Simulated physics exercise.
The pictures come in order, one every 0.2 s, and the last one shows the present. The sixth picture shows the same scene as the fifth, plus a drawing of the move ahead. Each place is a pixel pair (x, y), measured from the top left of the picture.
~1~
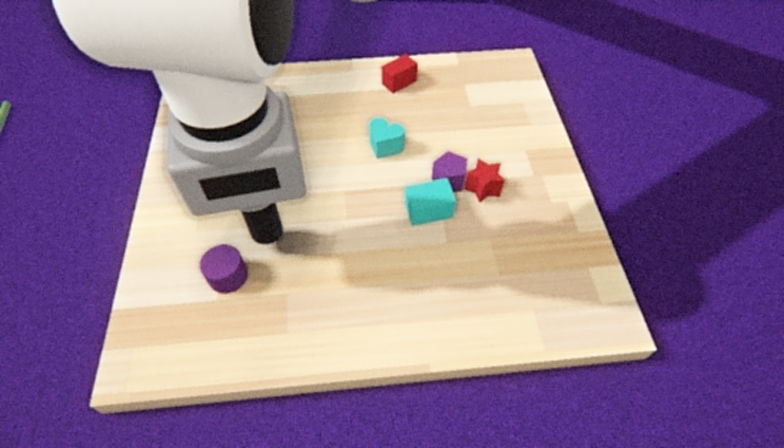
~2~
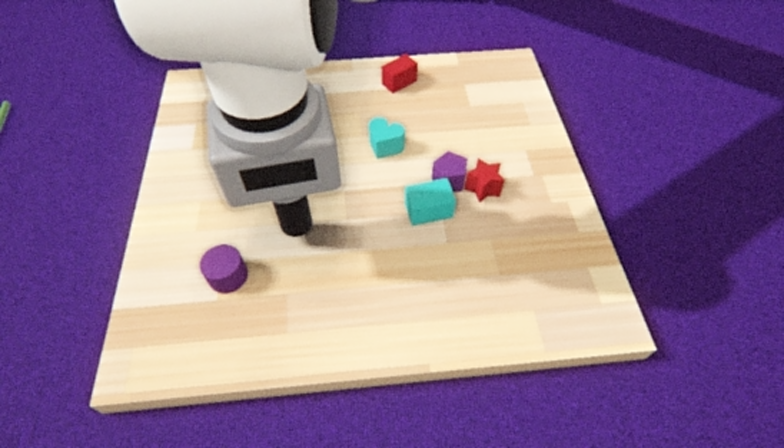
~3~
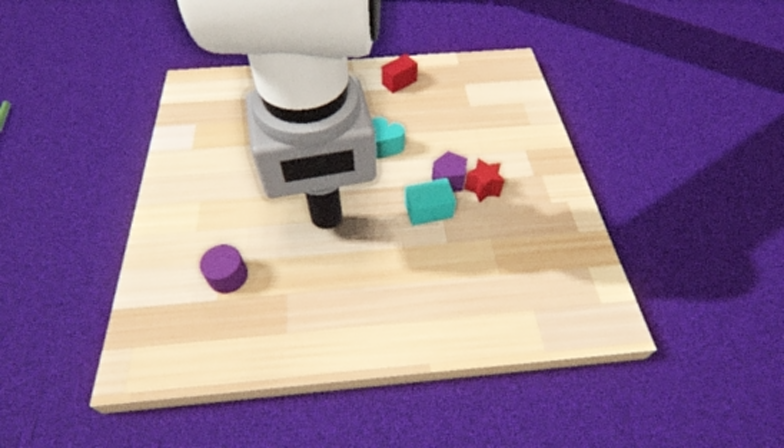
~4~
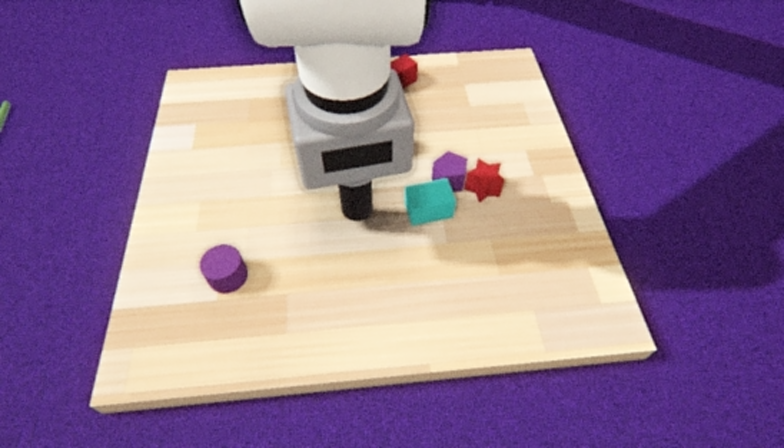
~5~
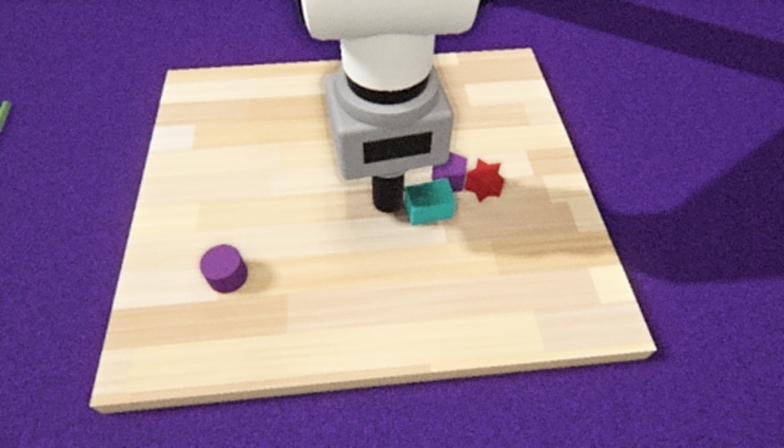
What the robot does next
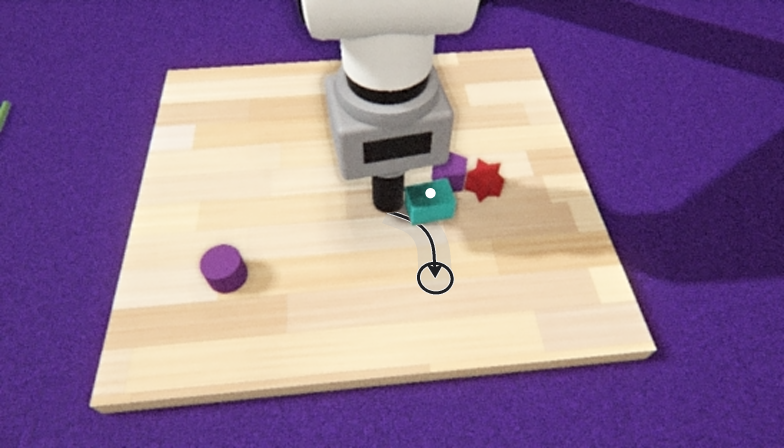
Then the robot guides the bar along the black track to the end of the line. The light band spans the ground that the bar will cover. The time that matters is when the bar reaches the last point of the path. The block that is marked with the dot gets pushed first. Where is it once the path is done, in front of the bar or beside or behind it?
I think it loses its spot in front.
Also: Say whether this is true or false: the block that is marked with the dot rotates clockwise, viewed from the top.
It is false.
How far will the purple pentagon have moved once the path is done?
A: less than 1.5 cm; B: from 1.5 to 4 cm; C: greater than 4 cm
Letter A.
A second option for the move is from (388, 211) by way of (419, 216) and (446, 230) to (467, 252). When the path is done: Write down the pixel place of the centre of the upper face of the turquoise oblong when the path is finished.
At pixel (484, 199).
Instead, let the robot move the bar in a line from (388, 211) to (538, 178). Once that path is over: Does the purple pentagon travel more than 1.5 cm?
Yes, that is how it ends up.
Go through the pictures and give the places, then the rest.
In the first frame, tip of the bar (267, 231), middles of tops, turquoise oblong (431, 193), purple pentagon (452, 164).
In the second frame, bar (297, 224), nothing pushed.
In the third frame, bar (327, 217), nothing pushed.
In the fourth frame, bar (357, 209), nothing pushed.
In the fifth frame, bar (388, 201), turquoise oblong (431, 193), purple pentagon (452, 164).
The line goes from (388, 211) by way of (417, 224) and (433, 248) to (435, 278); the dot is on the turquoise oblong.
On the path given first. One third of the way, bar (420, 214); turquoise oblong (457, 196), turned 20° anticlockwise.
Two thirds of the way, bar (435, 240); turquoise oblong (459, 196), turned 25° anticlockwise.
At the end, bar (437, 269); turquoise oblong (459, 196), turned 25° anticlockwise; purple pentagon unmoved.
